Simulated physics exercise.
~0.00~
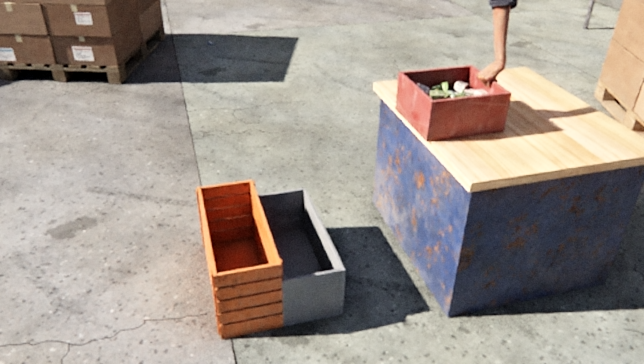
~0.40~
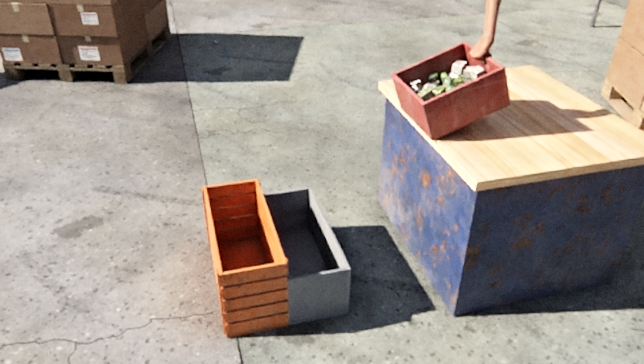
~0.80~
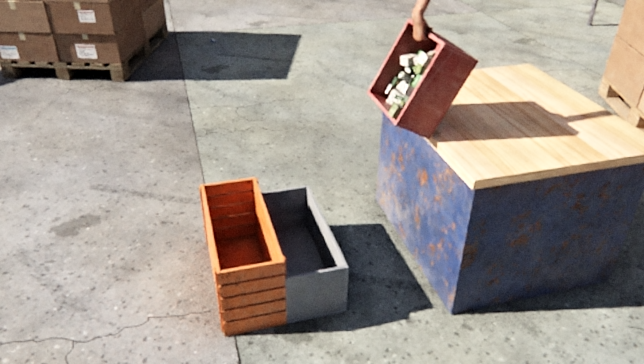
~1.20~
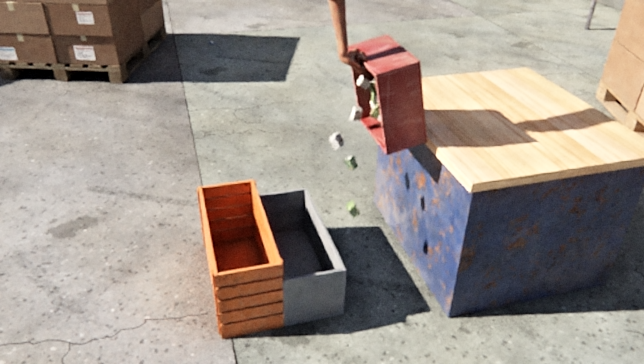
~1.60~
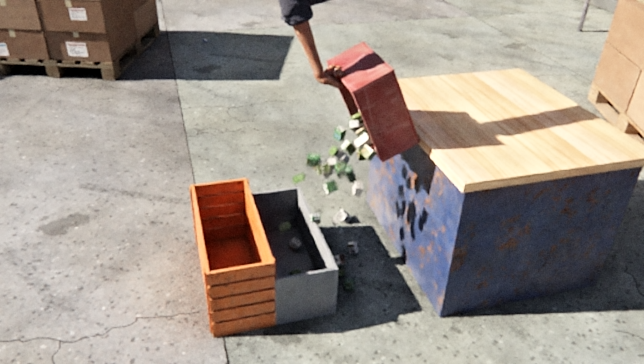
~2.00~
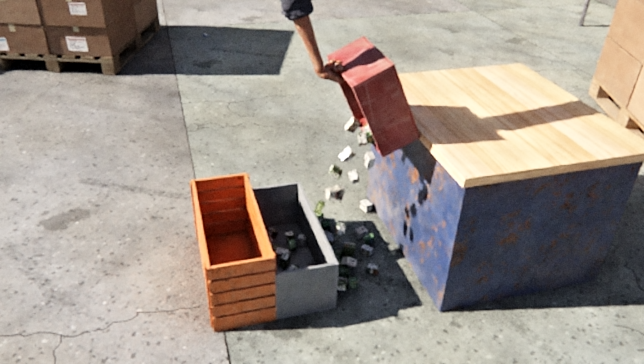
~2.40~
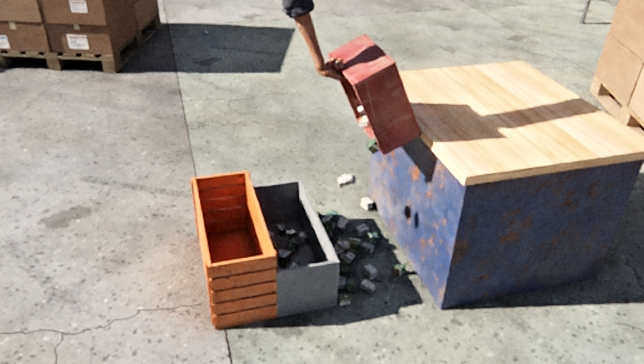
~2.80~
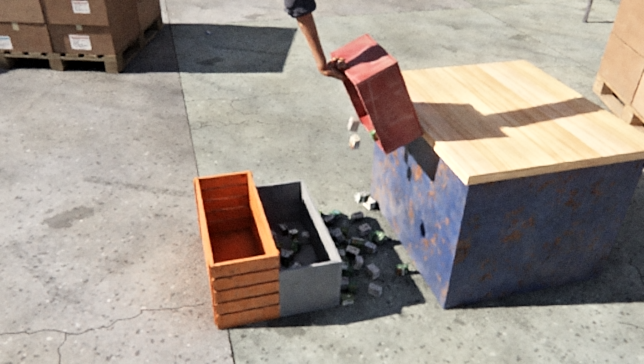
A red crate full of small pale and green cartons sits on a wood-topped bench with scuffed blue sides, seen from above in a sunlit concrete yard. To the left on the ground stand a grey trough and, beyond it, an orange one, with stacked boxes on a pallet behind. A hand lifts the crate's back and tips it steeply over the bench's left edge. The cartons trickle, then pour out. Some land in the grey trough, but most pile up on the ground between it and the bench, while the orange trough stays empty.
